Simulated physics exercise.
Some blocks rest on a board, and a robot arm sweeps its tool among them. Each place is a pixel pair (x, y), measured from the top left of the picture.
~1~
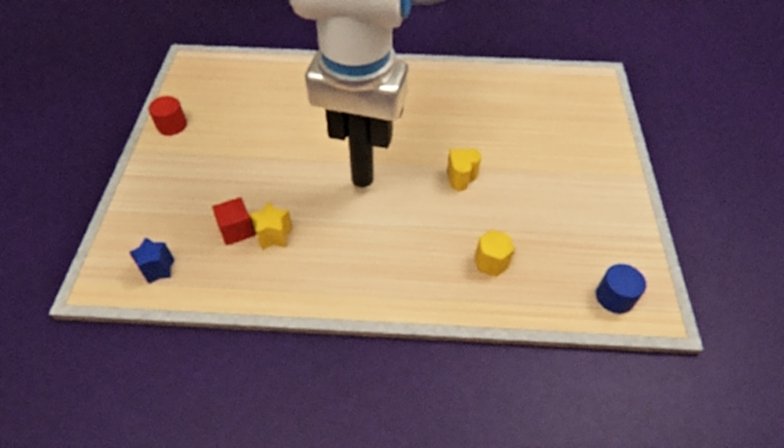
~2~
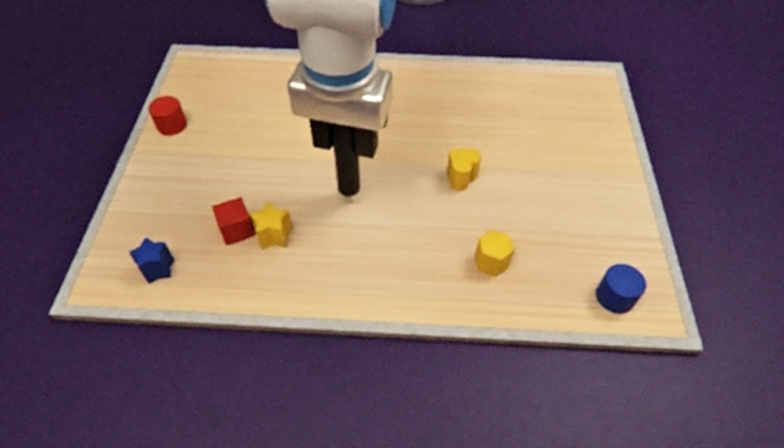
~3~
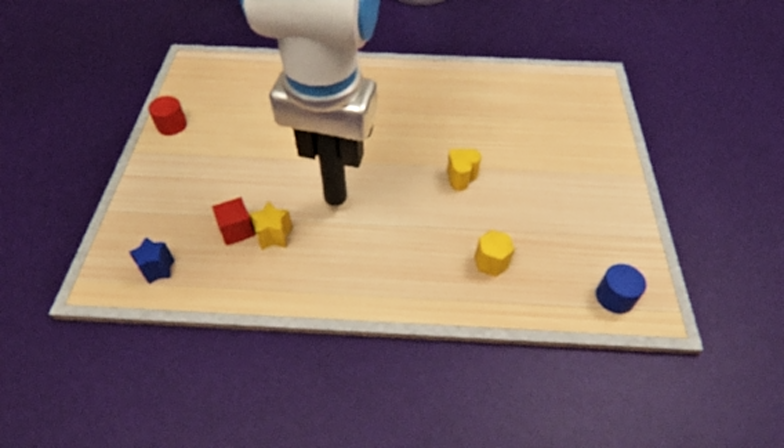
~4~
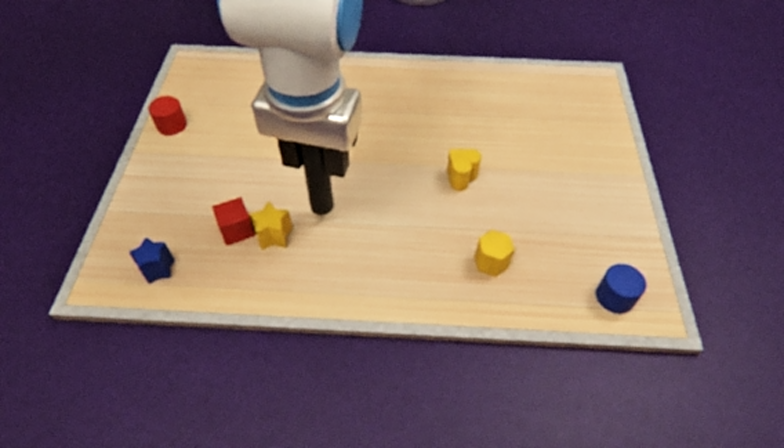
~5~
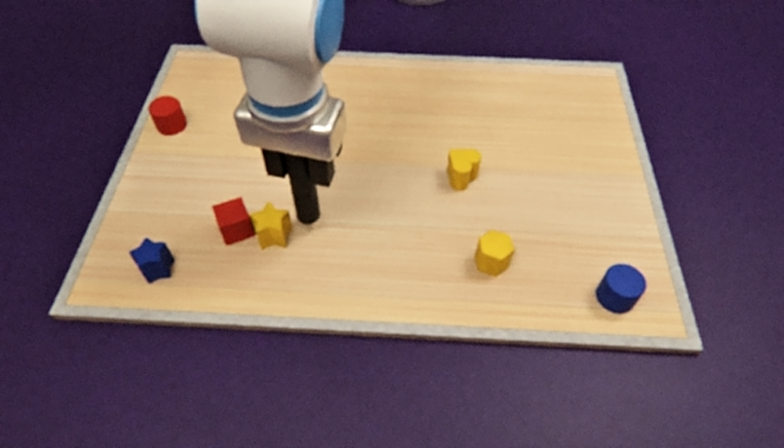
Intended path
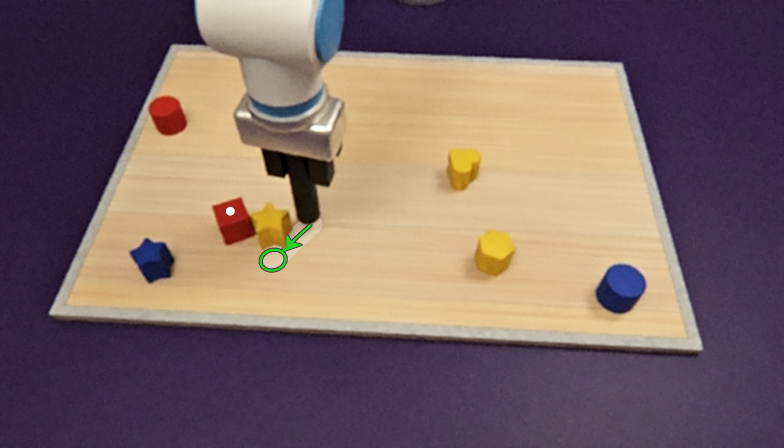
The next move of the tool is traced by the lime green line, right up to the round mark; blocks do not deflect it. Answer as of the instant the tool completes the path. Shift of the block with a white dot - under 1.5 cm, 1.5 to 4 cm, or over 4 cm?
The answer here is less than 1.5 cm.
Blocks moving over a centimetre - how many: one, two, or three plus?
Total moved: One.
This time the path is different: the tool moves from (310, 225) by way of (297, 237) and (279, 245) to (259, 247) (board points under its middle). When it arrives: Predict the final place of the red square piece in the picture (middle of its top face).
I think it will end close to (200, 209).
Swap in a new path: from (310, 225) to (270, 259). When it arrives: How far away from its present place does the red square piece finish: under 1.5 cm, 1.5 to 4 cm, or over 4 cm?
It's set to move under 1.5 cm.
The drawn path runs from (310, 225) to (273, 260); the dot is on the red square piece.
What follows on the original path. Halfway along, tool (289, 233); red square piece (227, 212); yellow star (263, 218).
At the end, tool (270, 250); red square piece (227, 212); yellow star (256, 222), turned 40° clockwise.
